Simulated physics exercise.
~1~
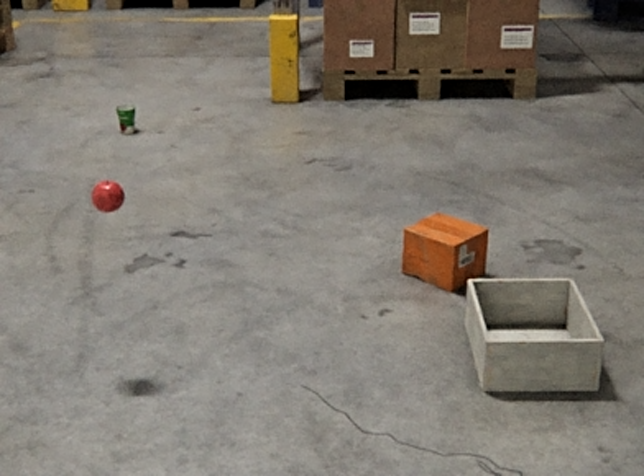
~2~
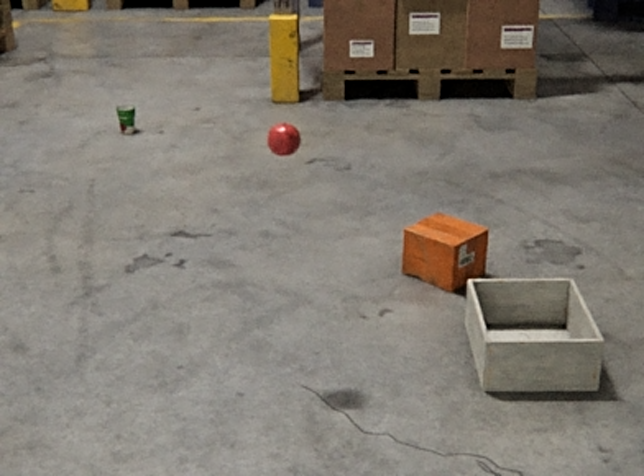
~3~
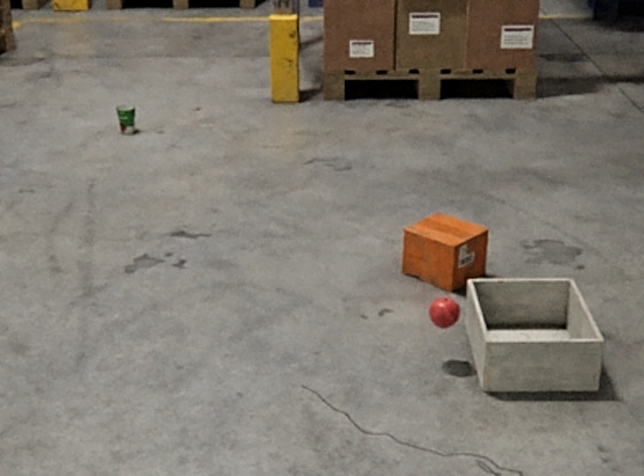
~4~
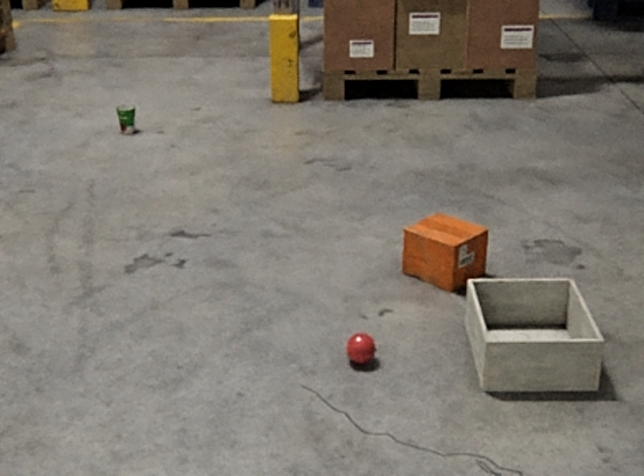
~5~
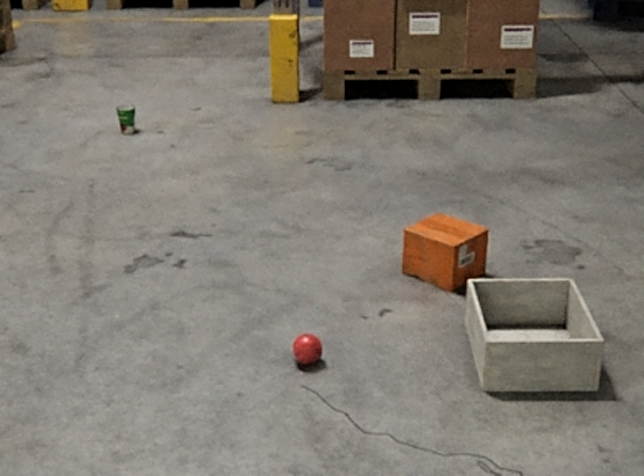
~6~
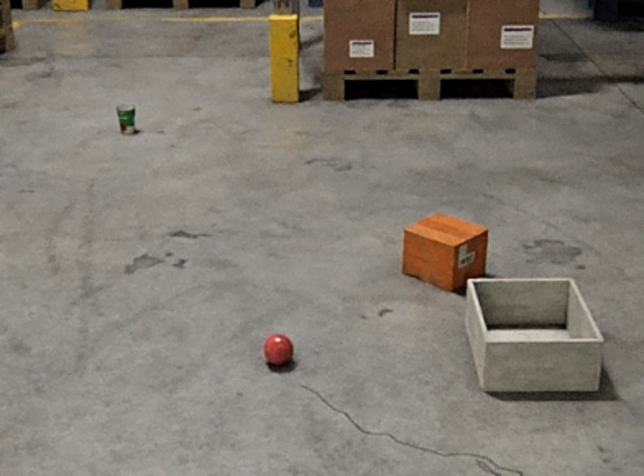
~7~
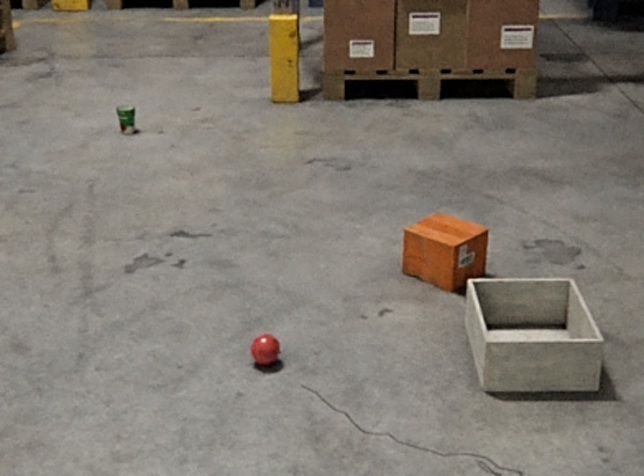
An open grey box sat on a concrete floor beside an orange parcel as a red apple flew rightward through the air, dropped by the box's left side, then moved back left along the floor, slowing down and ending up outside the box.
